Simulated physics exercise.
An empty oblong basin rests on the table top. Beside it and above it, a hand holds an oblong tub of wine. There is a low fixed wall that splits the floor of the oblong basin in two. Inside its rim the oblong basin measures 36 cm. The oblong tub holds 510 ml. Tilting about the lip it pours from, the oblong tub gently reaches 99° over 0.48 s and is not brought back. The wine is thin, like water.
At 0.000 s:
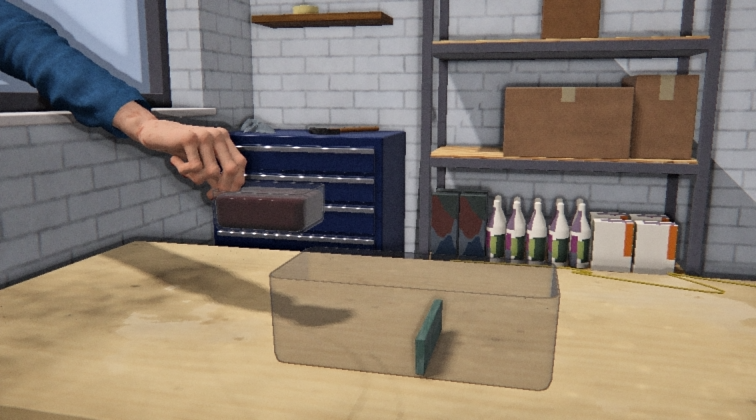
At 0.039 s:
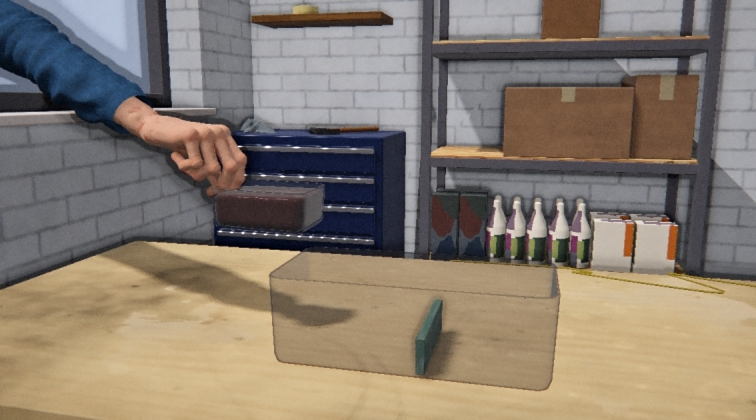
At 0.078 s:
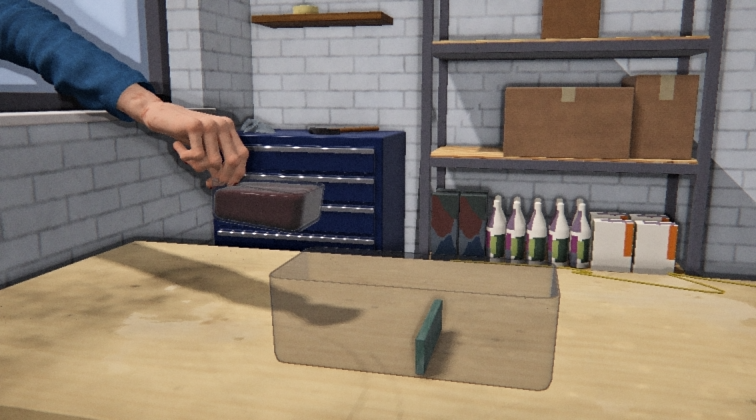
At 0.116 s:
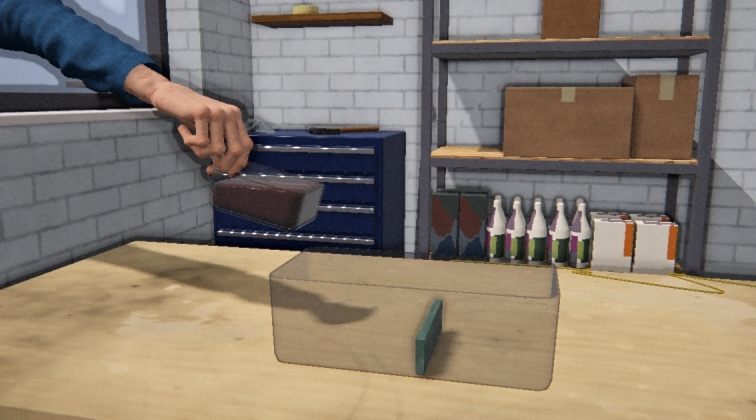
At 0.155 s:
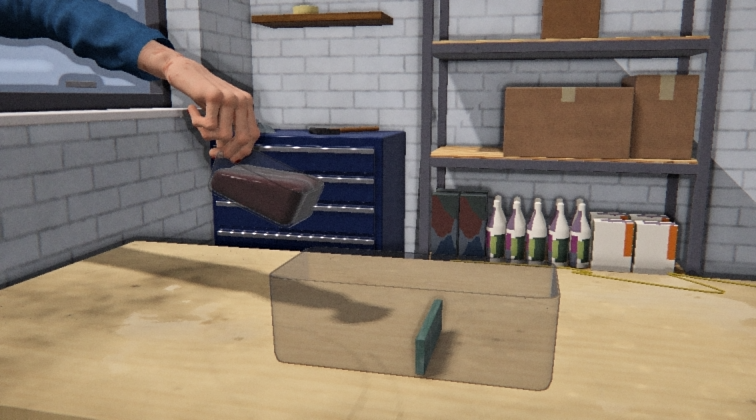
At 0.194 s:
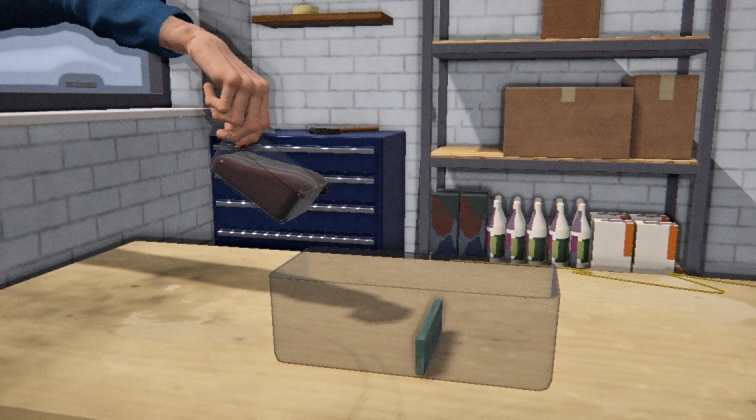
A hand in a blue sleeve, reaching in from the upper left, slowly tilts a see-through oblong tub of dark red wine, its far end rising as its right-hand lip stays in place. Below and to the right, a clear, empty oblong basin with a green upright divider sits on a pale wooden table. The still, level view shows a white-brick workroom with a blue drawer cabinet, shelved cardboard boxes and bottles behind.
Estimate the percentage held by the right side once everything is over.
I would say 4 per cent.
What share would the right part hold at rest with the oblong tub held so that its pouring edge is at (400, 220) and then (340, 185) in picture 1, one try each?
Try 1: Approx. 80 %; try 2: Approx. 35 %.
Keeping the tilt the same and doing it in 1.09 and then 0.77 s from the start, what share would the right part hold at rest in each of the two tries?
Respectively 5 and 5 %.
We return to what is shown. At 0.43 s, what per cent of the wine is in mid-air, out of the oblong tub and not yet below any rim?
It comes to about 62 percent.
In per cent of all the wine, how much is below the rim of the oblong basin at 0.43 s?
Near 18 in a hundred.
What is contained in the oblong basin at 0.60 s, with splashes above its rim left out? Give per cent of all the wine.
Some 88 percent.
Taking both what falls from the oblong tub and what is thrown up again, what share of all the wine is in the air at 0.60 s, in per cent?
In-air share: About 10 %.
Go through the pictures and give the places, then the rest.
The first picture shows tilt 0°; pouring edge (315, 191); surface from (231, 192) to (315, 195); the oblong basin's rim runs from (290, 262) to (557, 280); the wall's top is at (430, 319).
The second picture shows tilt 2°; pouring edge (315, 191); surface from (231, 190) to (315, 194).
The third picture shows tilt 6°; pouring edge (315, 191); surface from (230, 186) to (315, 190).
The fourth picture shows tilt 14°; pouring edge (314, 191); surface from (229, 179) to (315, 186).
The fifth picture shows tilt 23°; pouring edge (314, 191); surface from (228, 168) to (316, 186); 3 per cent is over the edge.
The sixth picture shows tilt 35°; pouring edge (313, 191); surface from (229, 155) to (303, 176); 7 per cent is over the edge.
By 0.43 s the tilt is 96° and 21 per cent is still to pour, 18 is left of the wall and 0 right of it.
By 0.60 s the tilt is 99° and 3 per cent is still to pour, 86 is left of the wall and 2 right of it.
By 0.78 s the tilt is 99° and 0 per cent is still to pour, 87 is left of the wall and 4 right of it.
By 0.98 s the tilt is 99° and 0 per cent is still to pour, 91 is left of the wall and 4 right of it.
At rest 91 per cent lies left of the wall, 4 right of it and 5 outside.
